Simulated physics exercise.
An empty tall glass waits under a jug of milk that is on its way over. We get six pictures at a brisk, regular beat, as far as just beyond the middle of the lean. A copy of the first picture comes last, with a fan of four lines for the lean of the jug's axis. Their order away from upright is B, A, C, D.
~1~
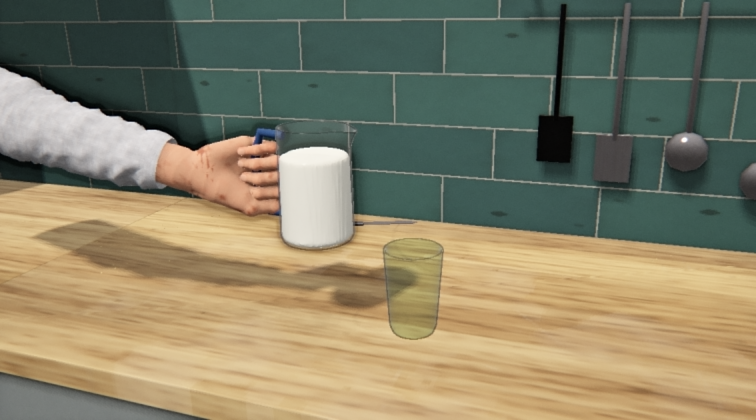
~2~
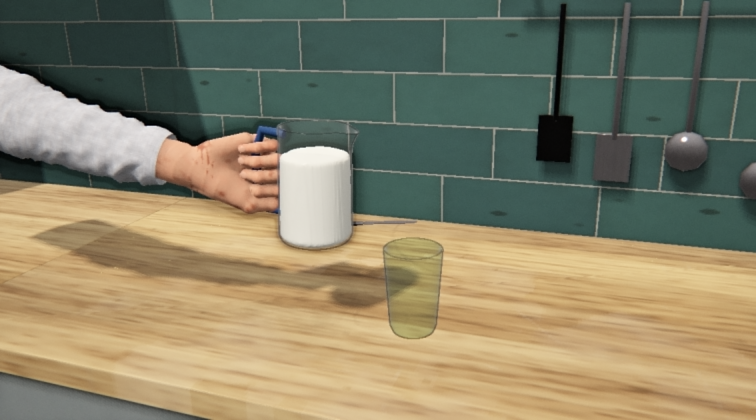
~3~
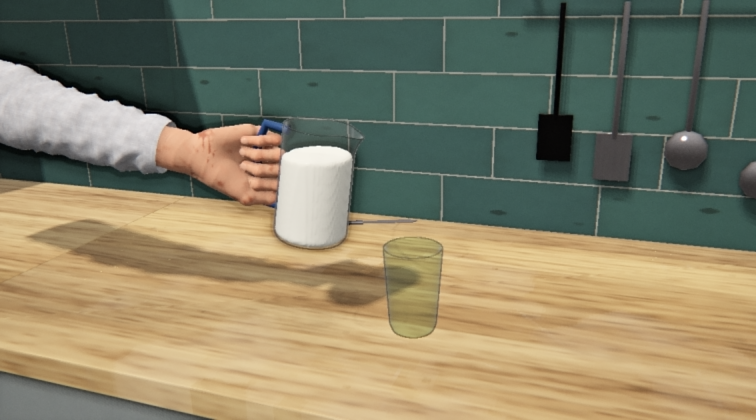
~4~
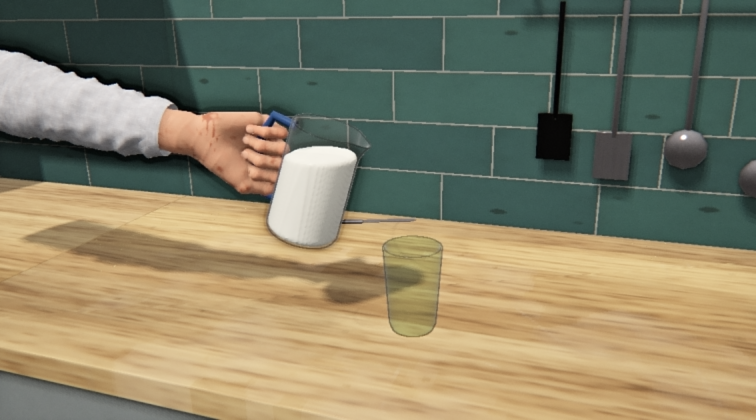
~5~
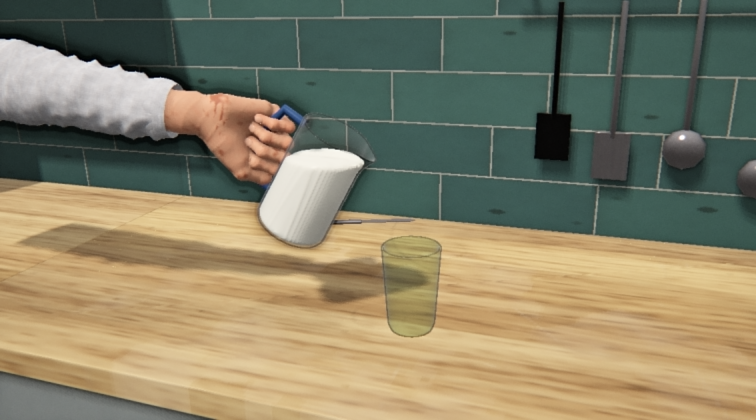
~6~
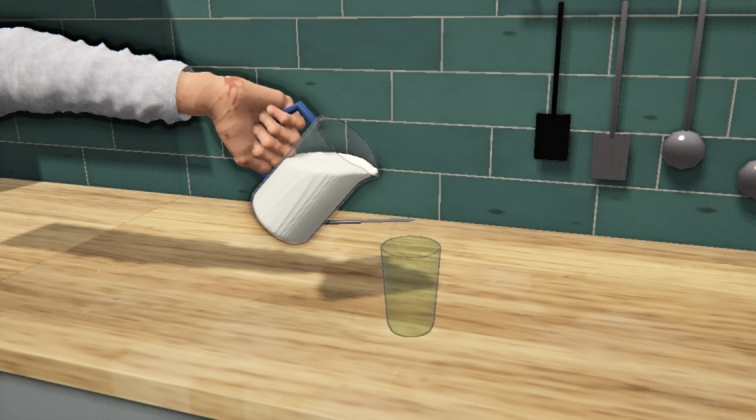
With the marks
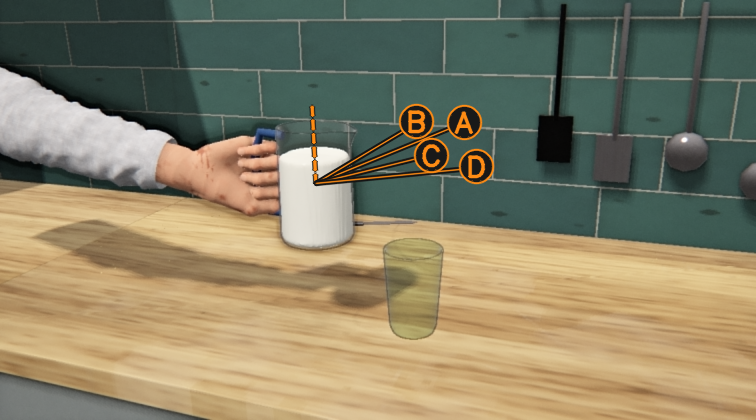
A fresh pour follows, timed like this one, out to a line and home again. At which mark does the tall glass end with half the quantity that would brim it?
A beats the others.
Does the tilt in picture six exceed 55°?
No, it does not.
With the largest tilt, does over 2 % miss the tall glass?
Yes.
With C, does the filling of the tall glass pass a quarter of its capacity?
Yes.
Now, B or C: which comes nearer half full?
That is mark B.
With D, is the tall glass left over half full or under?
Over half.
On the marked copy, A at (448, 129); B at (402, 131); C at (414, 159); D at (459, 169).
With A, the tall glass ends with about 53 % of what it can hold.
With B, the tall glass ends with about 32 % of what it can hold.
With C, the tall glass ends with about 79 % of what it can hold.
With D, the tall glass ends with about 90 % of what it can hold; 11 % of the milk is spilt.
